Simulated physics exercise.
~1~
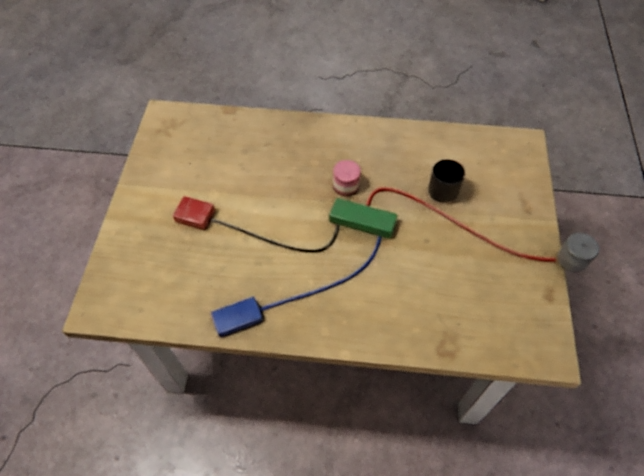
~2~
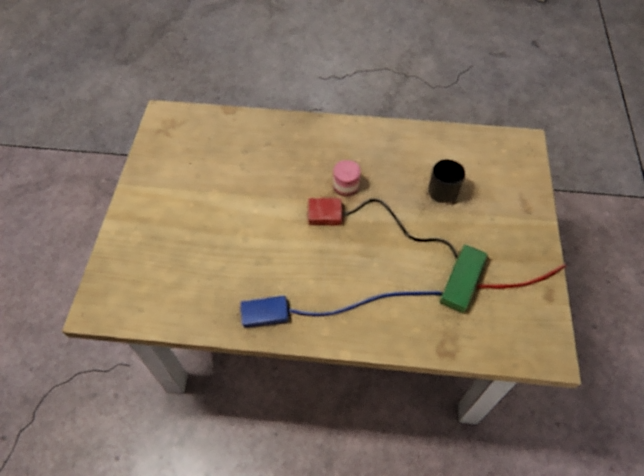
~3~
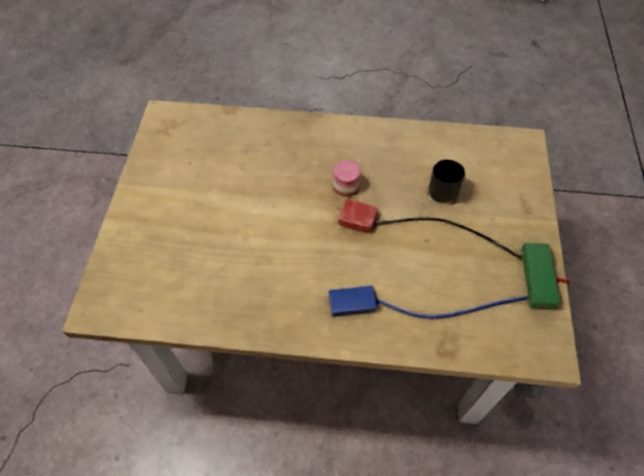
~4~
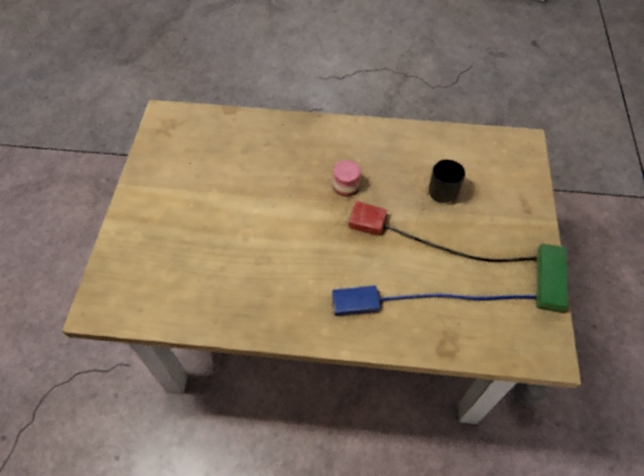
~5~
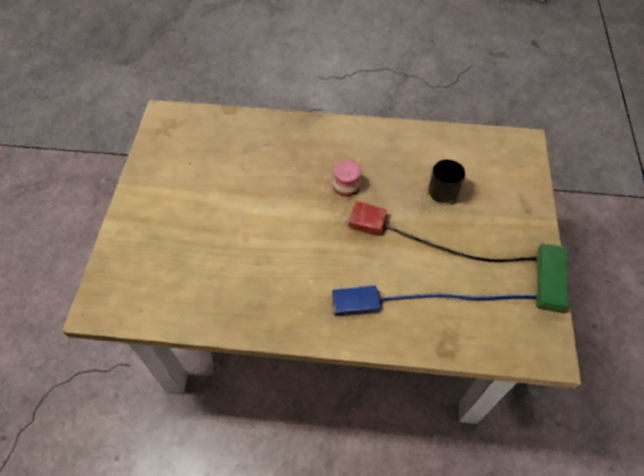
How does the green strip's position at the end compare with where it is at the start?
It starts near the middle of the table, just in front of the pink canister, and ends at the right edge, a little closer to the front.
